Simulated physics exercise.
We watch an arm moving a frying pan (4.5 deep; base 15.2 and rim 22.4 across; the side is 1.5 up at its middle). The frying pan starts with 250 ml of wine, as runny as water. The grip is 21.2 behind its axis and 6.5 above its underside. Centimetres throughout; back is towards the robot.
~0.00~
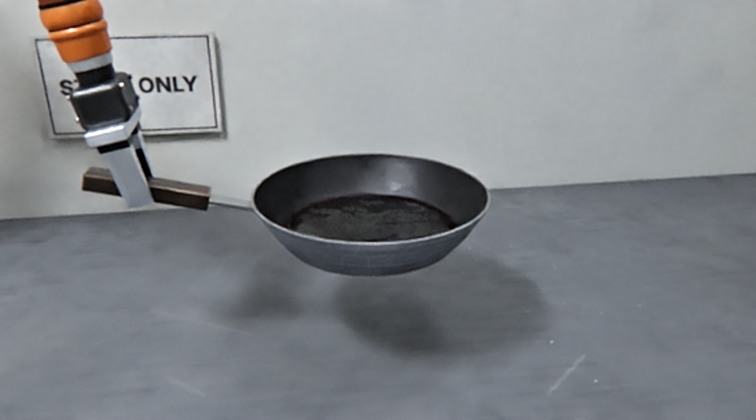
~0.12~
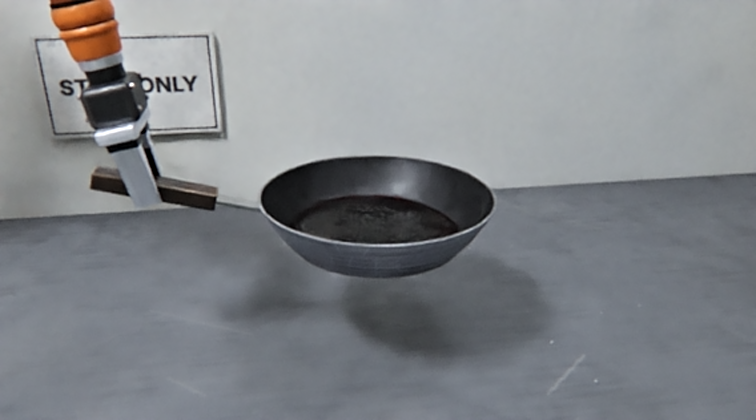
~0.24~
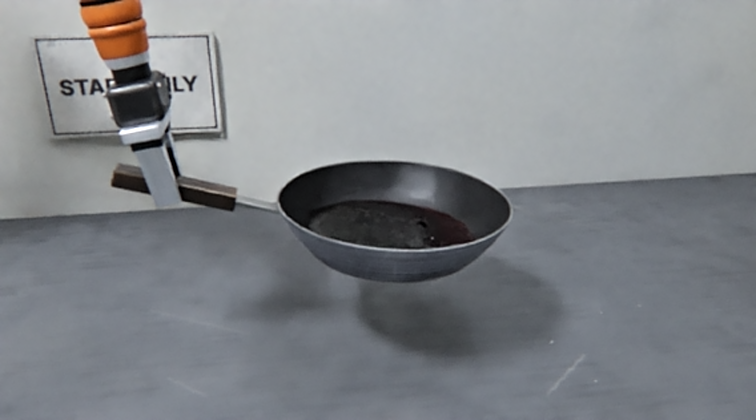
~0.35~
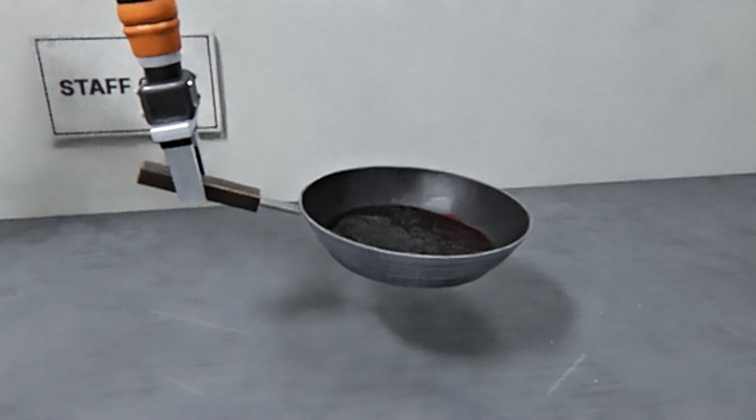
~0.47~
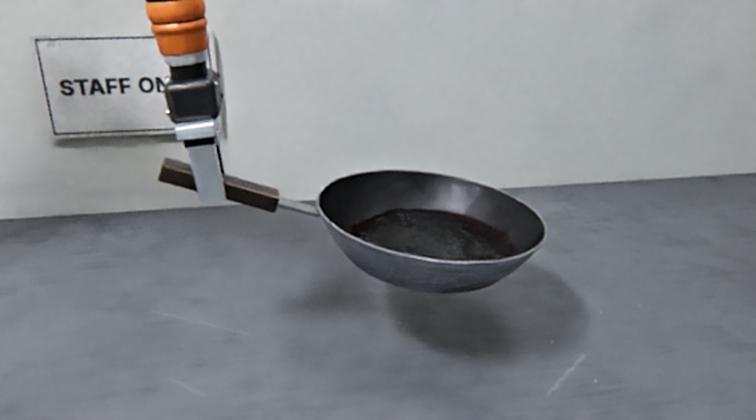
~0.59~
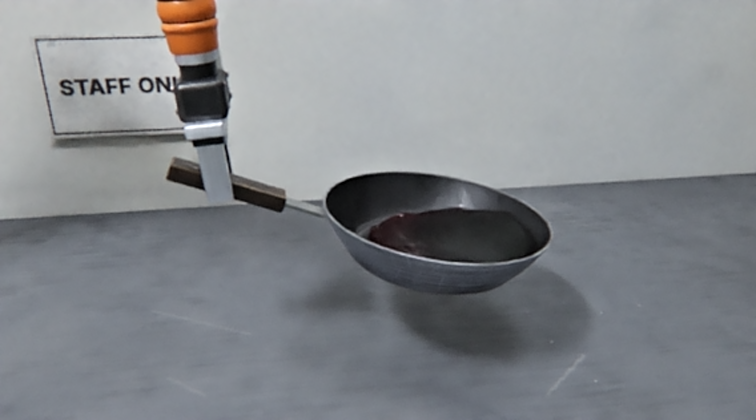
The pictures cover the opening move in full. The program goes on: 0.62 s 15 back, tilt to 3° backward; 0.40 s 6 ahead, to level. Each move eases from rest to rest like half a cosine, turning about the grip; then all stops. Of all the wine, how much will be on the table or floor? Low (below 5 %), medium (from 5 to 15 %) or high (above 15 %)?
On the table or floor the share is medium, from 5 to 15 %.
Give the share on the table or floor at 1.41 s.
Some 7 per cent.
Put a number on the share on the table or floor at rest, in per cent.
About 10 %.
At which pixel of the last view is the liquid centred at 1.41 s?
Around (270, 227).
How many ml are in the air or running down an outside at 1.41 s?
About 5 ml.
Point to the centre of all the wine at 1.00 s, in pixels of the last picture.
Around (341, 228).
After 1.00 s, level, liquid up to 16 above the table; 235 ml in the frying pan, 10 ml on the table or floor.
After 1.41 s, tilted 2° backward, liquid up to 17 above the table; 225 ml in the frying pan, 15 ml on the table or floor, 5 ml in the air or running down outside.
After 1.81 s, level, liquid up to 17 above the table; 220 ml in the frying pan, 20 ml on the table or floor.
After 2.61 s, level, liquid up to 15 above the table; 220 ml in the frying pan, 25 ml on the table or floor.
At rest, 220 ml in the frying pan, 25 ml on the table or floor. That is 10 % on the table or floor.
